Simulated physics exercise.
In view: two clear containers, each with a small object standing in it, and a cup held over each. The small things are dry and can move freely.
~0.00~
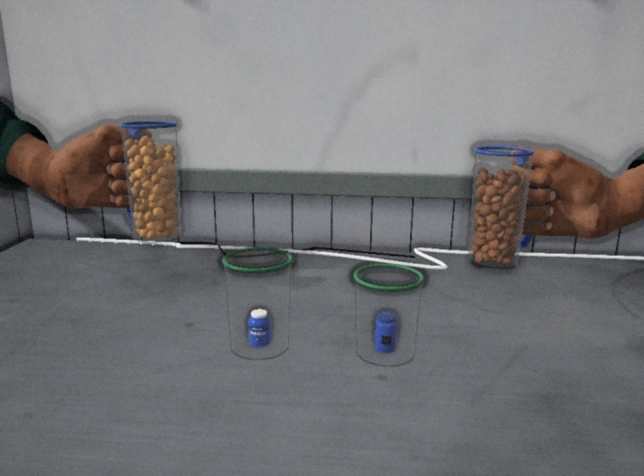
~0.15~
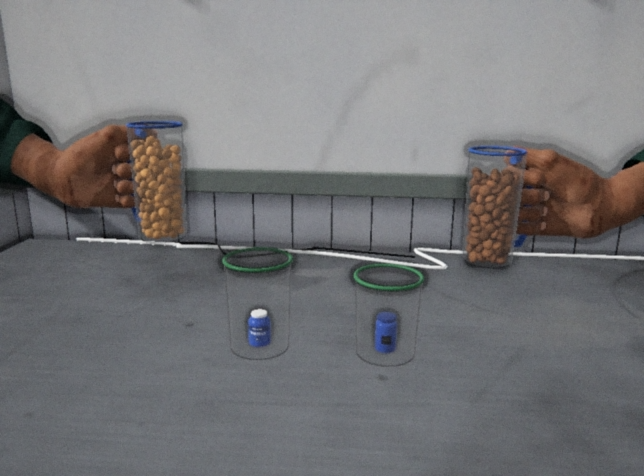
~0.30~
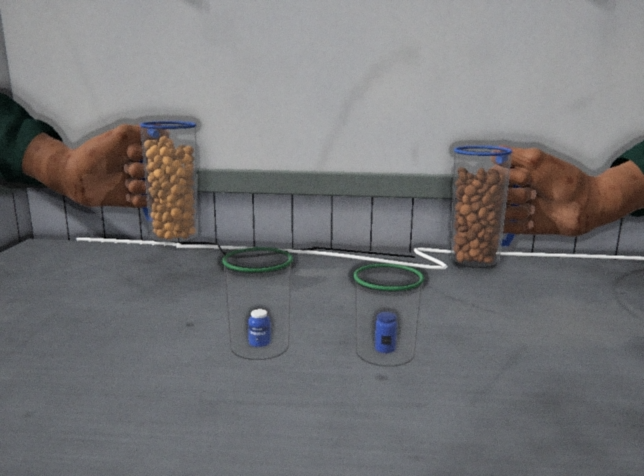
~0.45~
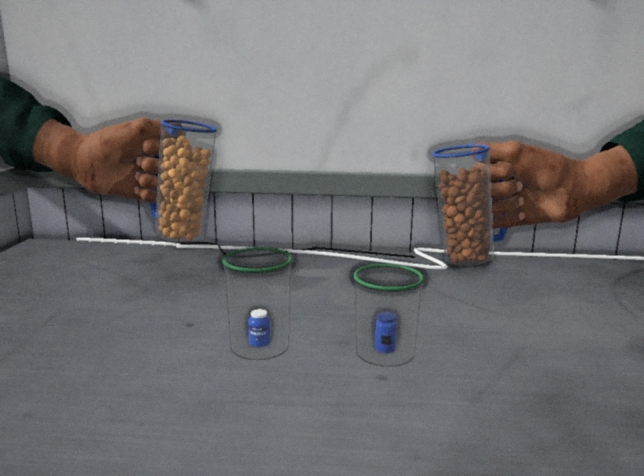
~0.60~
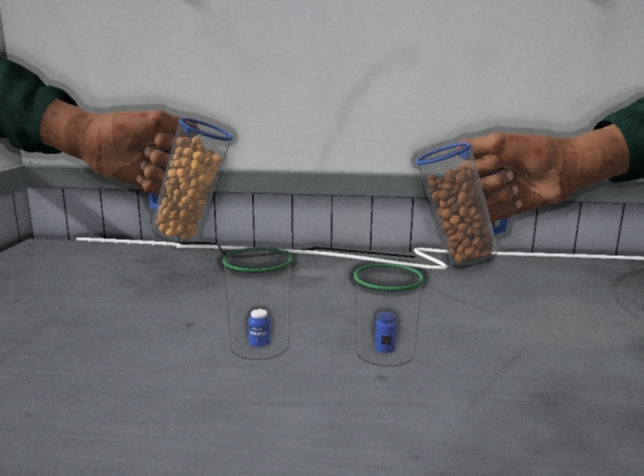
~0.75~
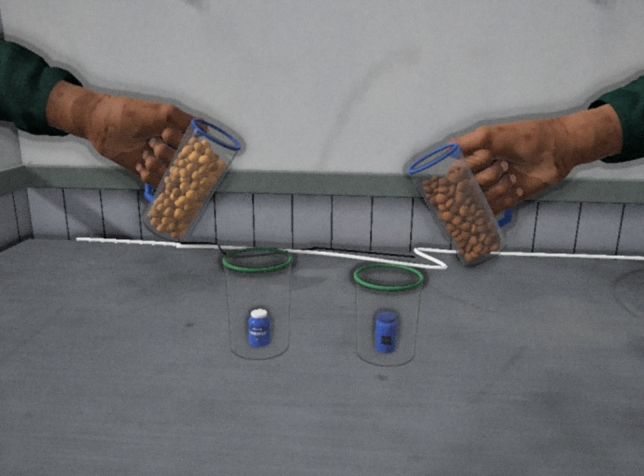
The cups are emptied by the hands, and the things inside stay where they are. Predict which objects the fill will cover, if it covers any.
Covered or not: Left thing - covered; right thing - covered.
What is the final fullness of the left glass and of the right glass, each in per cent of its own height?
Estimates: Left some 60; right some 70.
After 1.21 s, left glass empty, all of its cupful still in the cup; right glass empty, all of its cupful still in the cup.
After 1.69 s, left glass nearly empty, nearly all of its cupful still in the cup; right glass nearly empty, nearly all of its cupful still in the cup.
After 2.27 s, left glass half full, none of its cupful still in the cup; right glass two thirds full, none of its cupful still in the cup.
In the end (2.7 s), left glass two thirds full (surface near (259, 293)), nothing beside it; right glass three quarters full (surface near (388, 299)), nothing beside it; the left thing is covered; the right thing is covered.
